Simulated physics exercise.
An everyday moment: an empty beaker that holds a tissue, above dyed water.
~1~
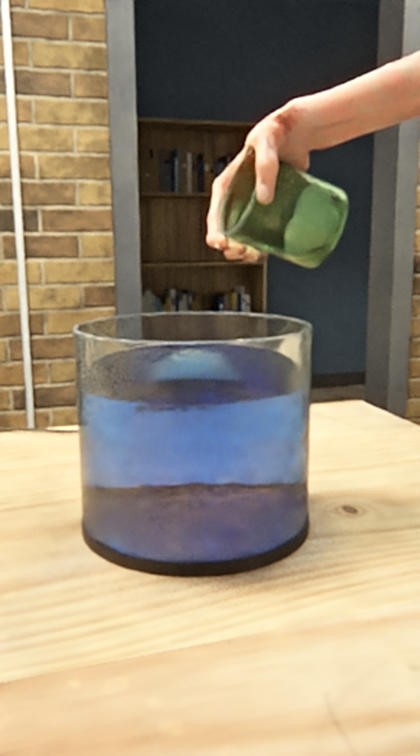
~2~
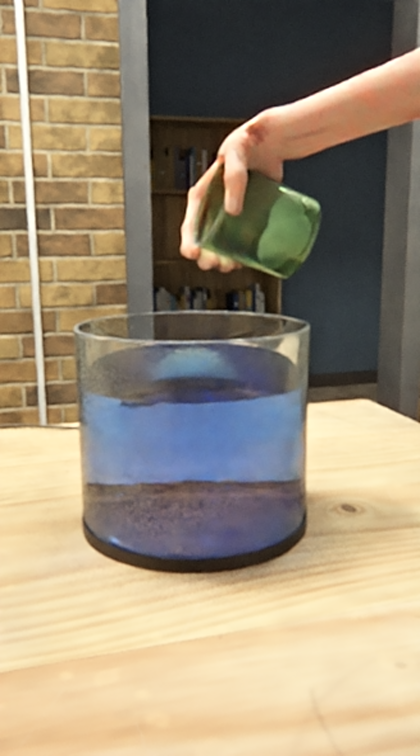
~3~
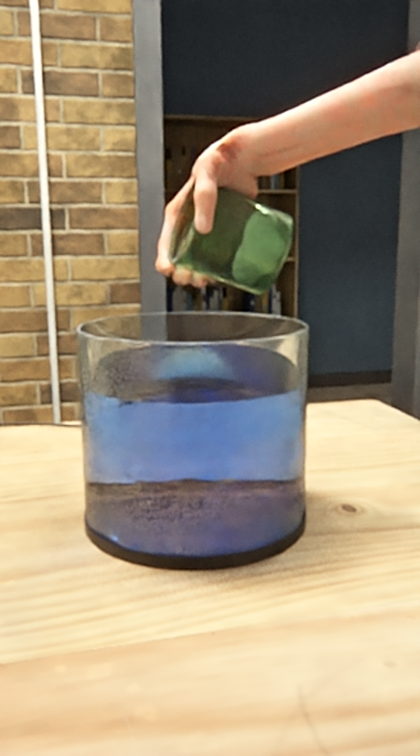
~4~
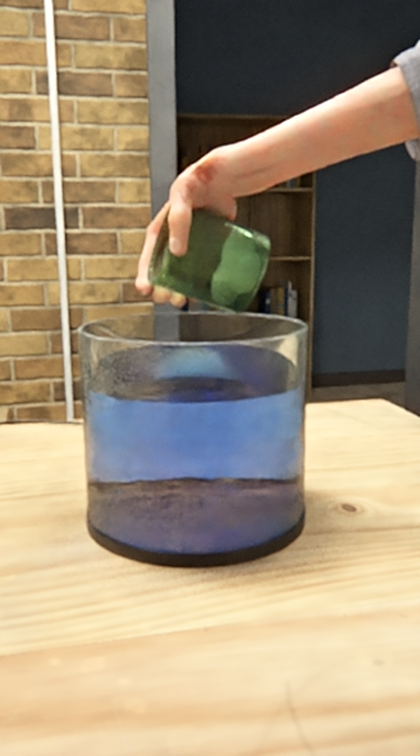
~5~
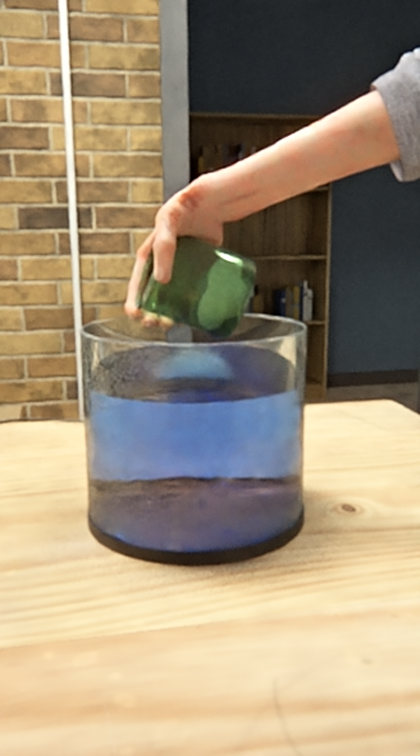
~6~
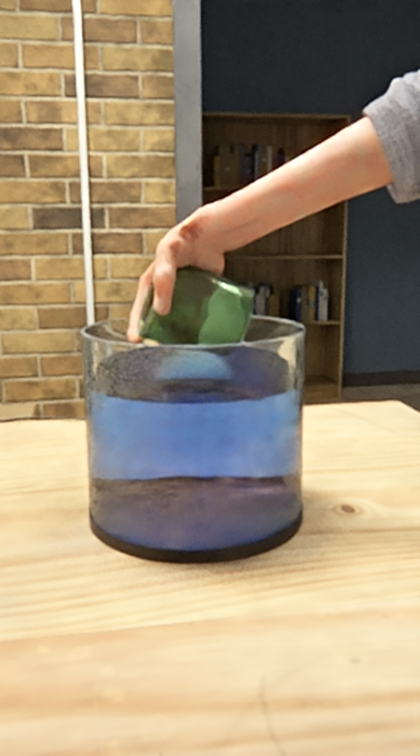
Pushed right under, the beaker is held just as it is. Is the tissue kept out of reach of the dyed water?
No, the dyed water gets to it.
Shortly, the beaker enters the dyed water.
Then, dyed water pours in as the air escapes.
At the finish, the beaker is under, flooded, and the tissue is wet.
